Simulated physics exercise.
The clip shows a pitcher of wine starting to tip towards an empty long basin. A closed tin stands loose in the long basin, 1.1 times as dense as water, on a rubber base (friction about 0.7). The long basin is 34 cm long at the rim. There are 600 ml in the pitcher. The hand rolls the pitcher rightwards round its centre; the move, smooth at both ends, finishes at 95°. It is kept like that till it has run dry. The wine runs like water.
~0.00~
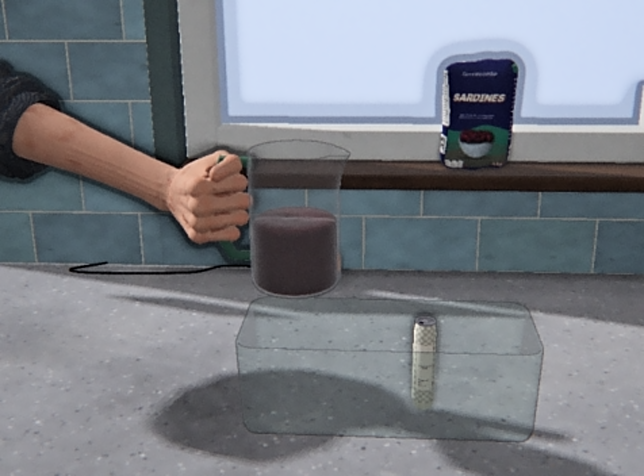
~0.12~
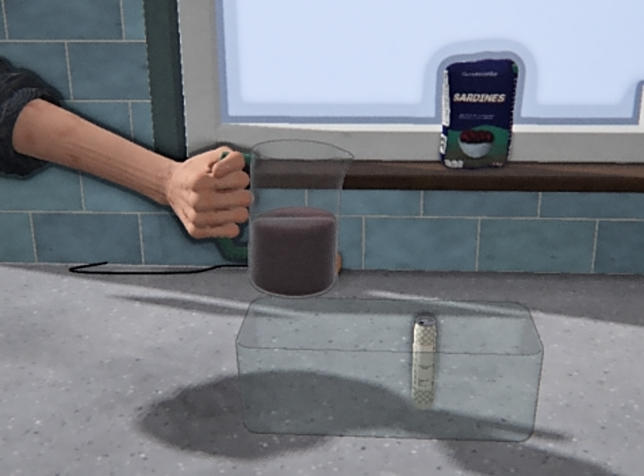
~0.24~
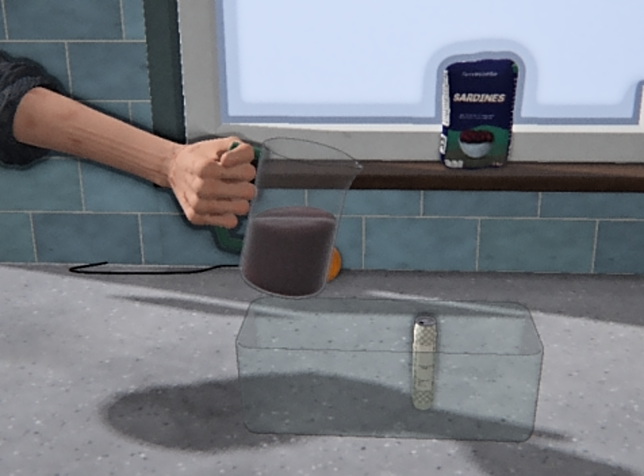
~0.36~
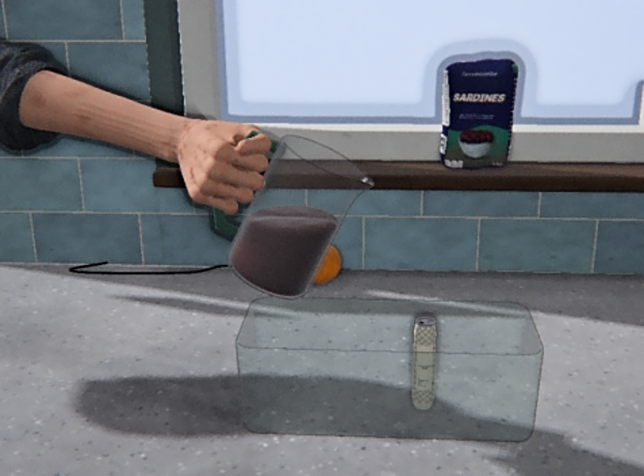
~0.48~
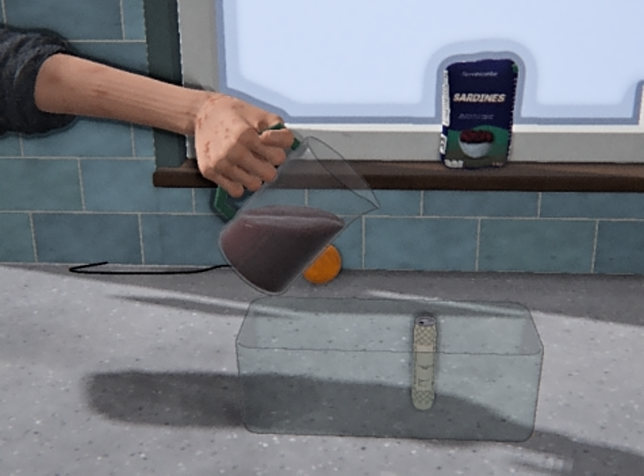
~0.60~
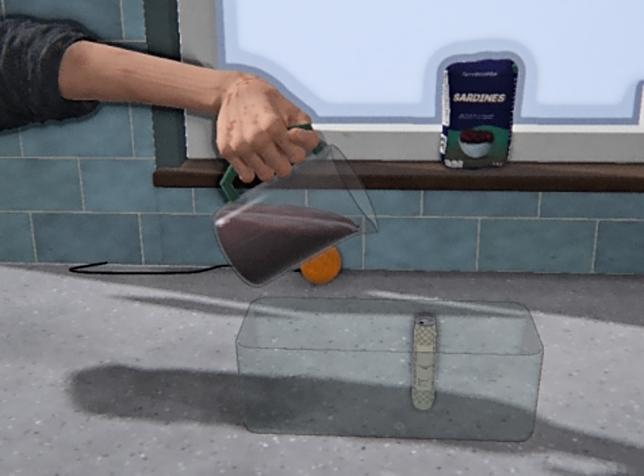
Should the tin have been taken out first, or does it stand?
The tin topples.
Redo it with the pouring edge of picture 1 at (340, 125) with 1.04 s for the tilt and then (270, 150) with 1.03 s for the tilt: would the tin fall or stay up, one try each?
First it falls; then it stays up.
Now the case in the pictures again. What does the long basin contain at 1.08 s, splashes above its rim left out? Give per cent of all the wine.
Near 42 in a hundred.
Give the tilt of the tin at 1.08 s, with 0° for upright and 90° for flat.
It is at some 60°.
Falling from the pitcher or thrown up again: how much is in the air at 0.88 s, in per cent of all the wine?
Some 16 per cent.
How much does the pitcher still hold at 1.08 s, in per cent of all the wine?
About 42 per cent.
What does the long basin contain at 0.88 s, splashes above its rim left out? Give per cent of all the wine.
Near 5 in a hundred.
After 0.88 s the tilt is 90° and 79 per cent is still to pour; the tin stands where it began.
After 1.08 s the tilt is 95° and 42 per cent is still to pour; the tin leans 58°.
After 1.30 s the tilt is 95° and 20 per cent is still to pour; the tin lies on its side.
After 1.53 s the tilt is 95° and 9 per cent is still to pour; the tin lies on its side.
In the end the tin lies on its side.
